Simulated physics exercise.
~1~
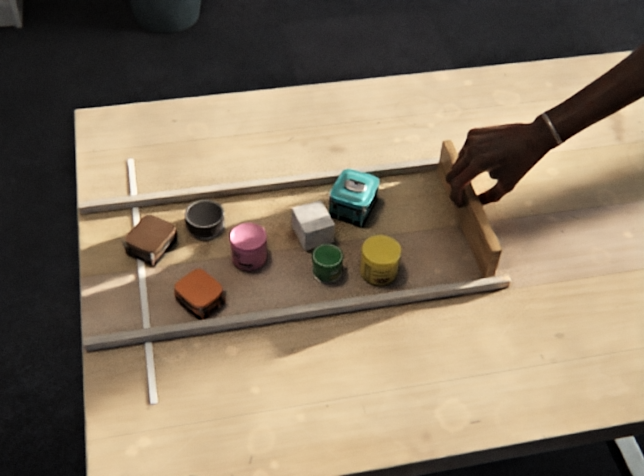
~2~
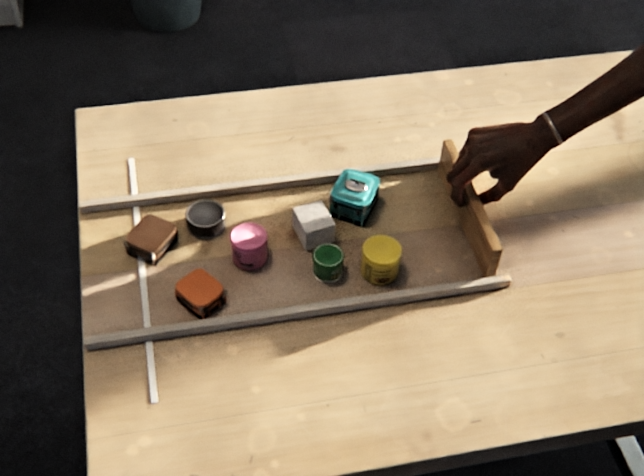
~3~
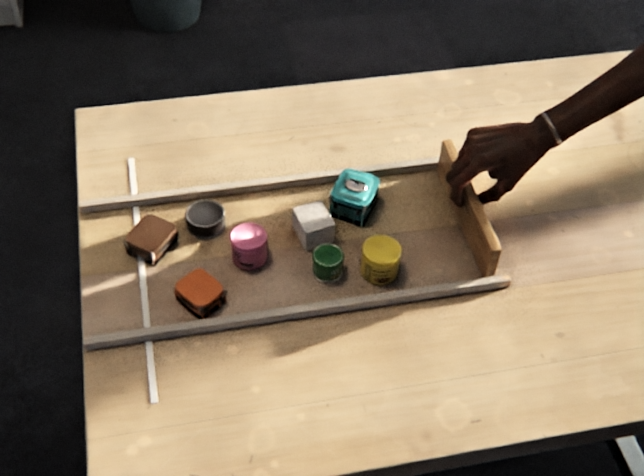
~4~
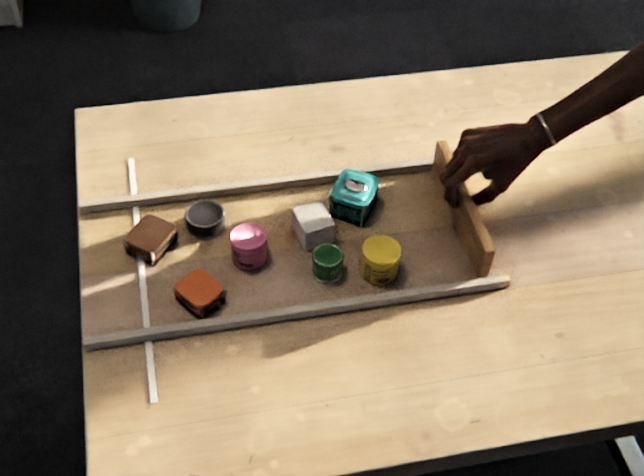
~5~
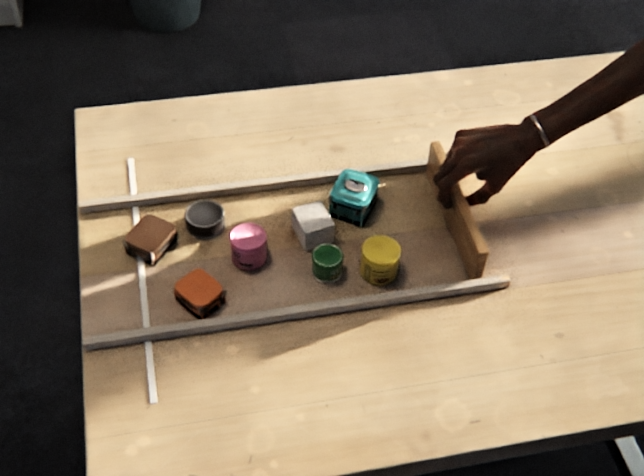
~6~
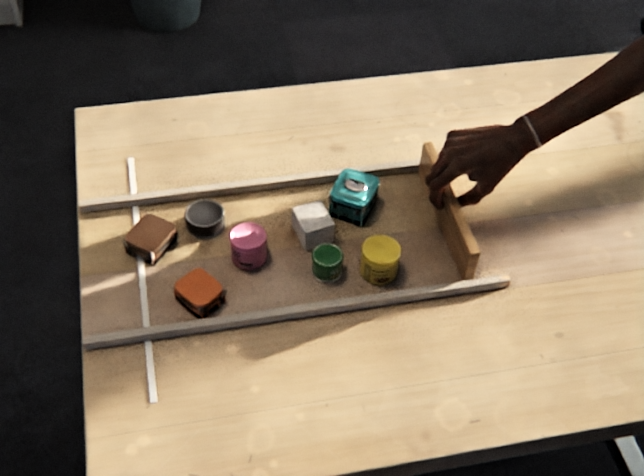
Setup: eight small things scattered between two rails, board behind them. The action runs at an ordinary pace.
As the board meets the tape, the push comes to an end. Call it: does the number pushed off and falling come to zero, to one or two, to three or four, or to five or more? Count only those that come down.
It comes to one or two.
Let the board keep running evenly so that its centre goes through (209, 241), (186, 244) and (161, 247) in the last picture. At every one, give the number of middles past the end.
Respectively 0, 0 and 1.
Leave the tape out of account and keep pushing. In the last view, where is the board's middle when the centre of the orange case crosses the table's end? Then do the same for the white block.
When the orange case crosses, the middle is near (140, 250); when the white block crosses, near (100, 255).
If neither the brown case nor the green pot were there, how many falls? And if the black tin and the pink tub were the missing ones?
Falls come to 0 the first time and 0 the other time.
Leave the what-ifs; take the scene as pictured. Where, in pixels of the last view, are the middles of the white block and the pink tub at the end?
White block: (121, 264); pink tub: (82, 264).
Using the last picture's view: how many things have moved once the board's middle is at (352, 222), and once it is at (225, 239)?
Respectively 4 and 8.
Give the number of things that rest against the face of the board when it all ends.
3 end up touching it.
A little later, none off yet; brown case at rest near (151, 239); orange case at rest near (200, 294); black tin at rest near (205, 219).
Next, none off yet; brown case moving near (147, 242); orange case shifted a little near (182, 300); black tin shifted about its own width near (180, 222).
When it is over, the number that fall off is one or two; down, brown case.
